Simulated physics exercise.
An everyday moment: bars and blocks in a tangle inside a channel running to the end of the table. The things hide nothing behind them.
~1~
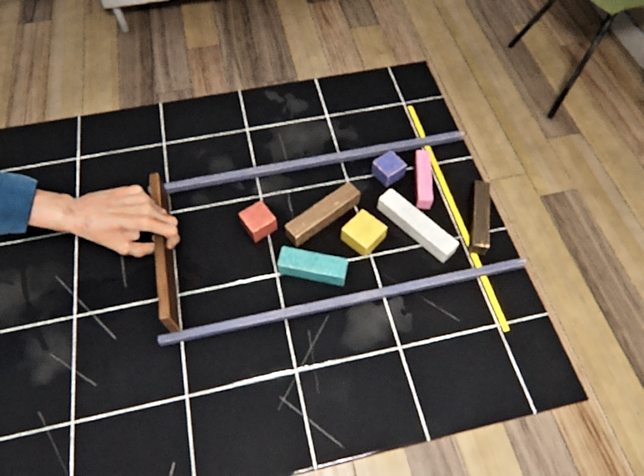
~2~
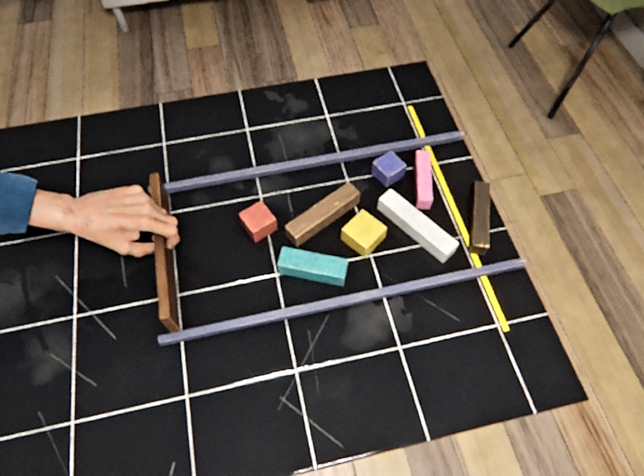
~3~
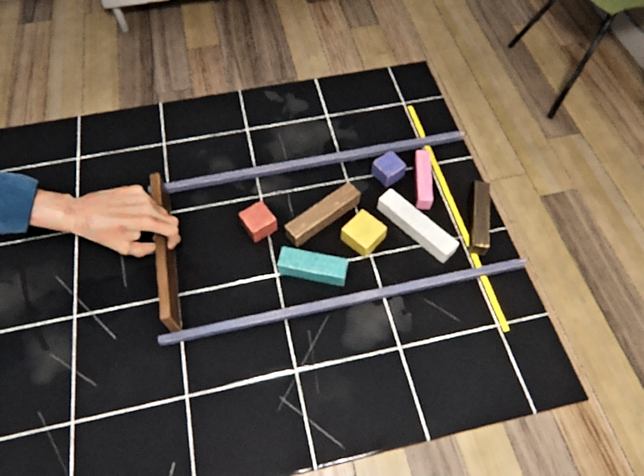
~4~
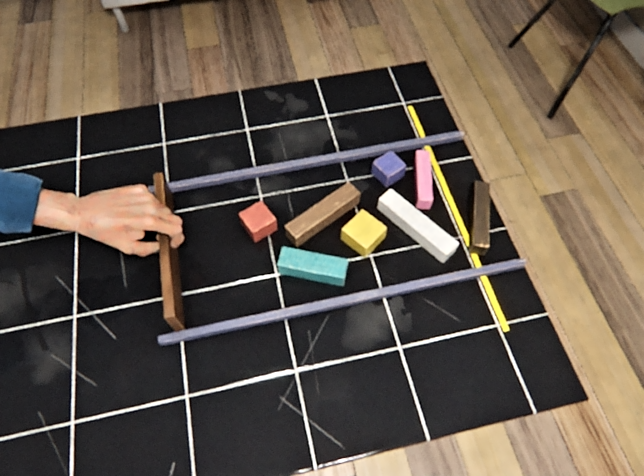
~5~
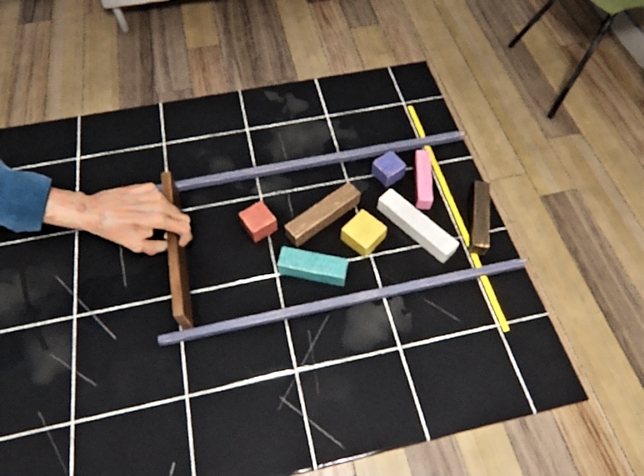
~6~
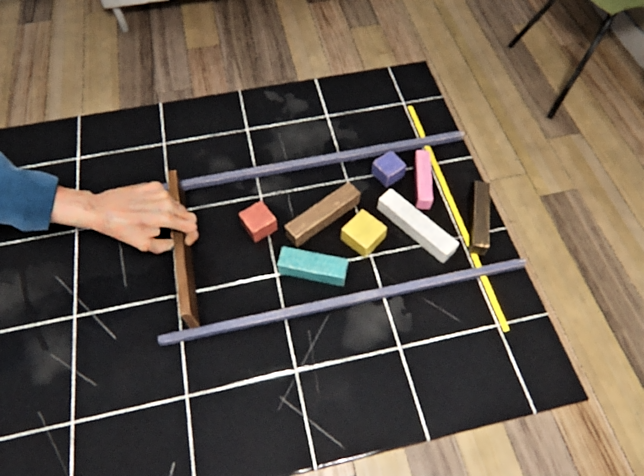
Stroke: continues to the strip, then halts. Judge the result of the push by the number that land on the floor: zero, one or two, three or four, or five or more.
What drops is a group of three or four.
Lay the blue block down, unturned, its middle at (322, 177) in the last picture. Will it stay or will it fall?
Result: The blue block remains aboard.
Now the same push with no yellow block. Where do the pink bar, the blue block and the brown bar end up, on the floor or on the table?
I'd say the pink bar ends up down, the blue block stays where it is, and the brown bar stays where it is.
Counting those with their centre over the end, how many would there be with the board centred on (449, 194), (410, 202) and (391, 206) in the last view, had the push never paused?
The counts would come out as 3, 1 and 0.
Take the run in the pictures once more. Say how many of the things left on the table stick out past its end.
3 is the number.
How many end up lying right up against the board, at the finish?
Count recorded: 4.
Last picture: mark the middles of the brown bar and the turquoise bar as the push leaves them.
Going in order: First (478, 182), then (501, 236).
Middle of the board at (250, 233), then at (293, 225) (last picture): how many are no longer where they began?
Tally: 1; 3.
A little later, none off yet; black bar at rest near (479, 217); pink bar at rest near (423, 179); white bar at rest near (416, 225).
When it is over, the number that fall off is three or four; down, white bar, pink bar and black bar.
